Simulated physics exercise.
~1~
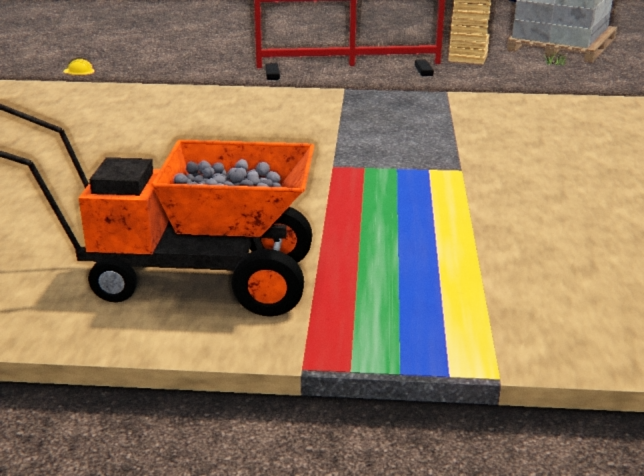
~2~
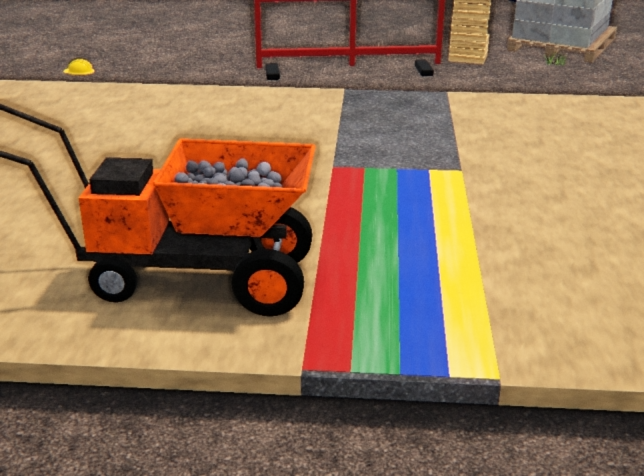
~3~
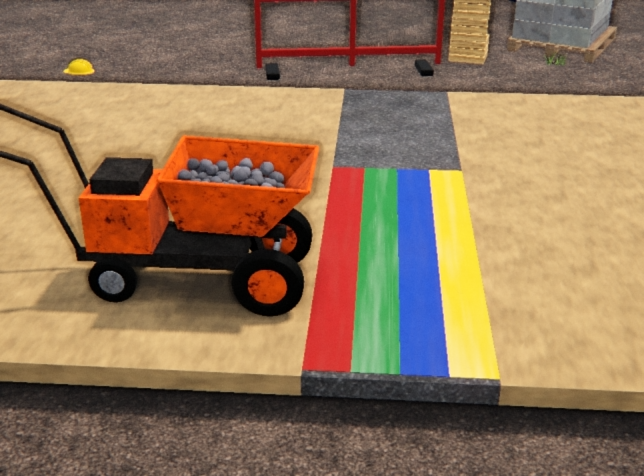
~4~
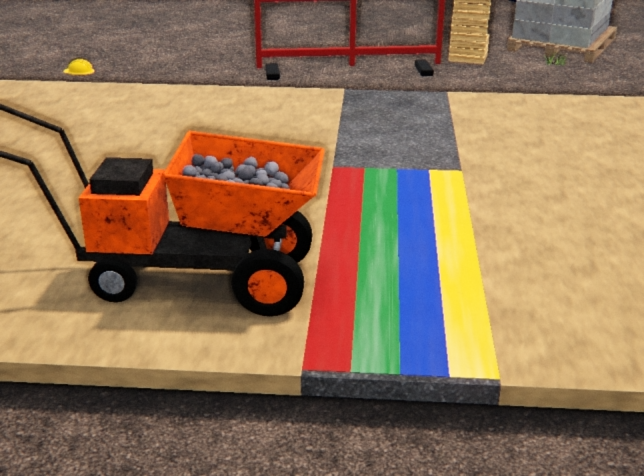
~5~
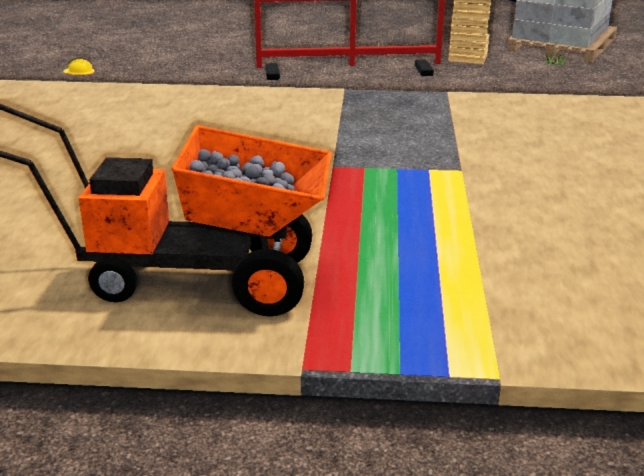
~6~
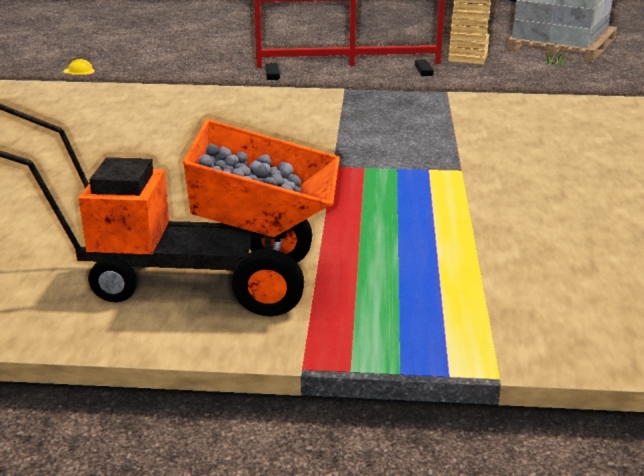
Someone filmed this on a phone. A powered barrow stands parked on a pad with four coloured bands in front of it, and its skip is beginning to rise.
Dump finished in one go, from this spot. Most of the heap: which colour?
Colour: Blue.
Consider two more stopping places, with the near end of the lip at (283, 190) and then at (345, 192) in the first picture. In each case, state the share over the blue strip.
Position 1 near 30 %, position 2 near 20 %.
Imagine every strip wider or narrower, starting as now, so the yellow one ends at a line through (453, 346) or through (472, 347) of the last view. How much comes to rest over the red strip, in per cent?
First case 0 per cent, second case 0 per cent.
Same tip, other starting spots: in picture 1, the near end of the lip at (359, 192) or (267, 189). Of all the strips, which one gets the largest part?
Result, place 1: The yellow strip; place 2: The green strip.
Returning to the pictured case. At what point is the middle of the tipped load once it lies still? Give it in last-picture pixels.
I'd put the middle somewhere around (422, 285).
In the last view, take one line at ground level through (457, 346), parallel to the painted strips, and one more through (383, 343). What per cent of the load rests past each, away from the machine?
Estimate, first then second: 20 %, 80 %.
Just after the last frame, skip tipped steeply; every one in the skip.
A moment on, skip tipped right over; the larger part in the skip; about a tenth over the green strip; about a tenth over the blue strip.
Further on, skip tipped right over; roughly a quarter in the skip; about a tenth over the green strip; roughly a third over the blue strip; about a tenth over the yellow strip; about a tenth off the paint.
When it is over, skip tipped right over; roughly a quarter in the skip; not one over the red strip; about a tenth over the green strip; roughly a third over the blue strip; about a tenth over the yellow strip; about a tenth off the paint.
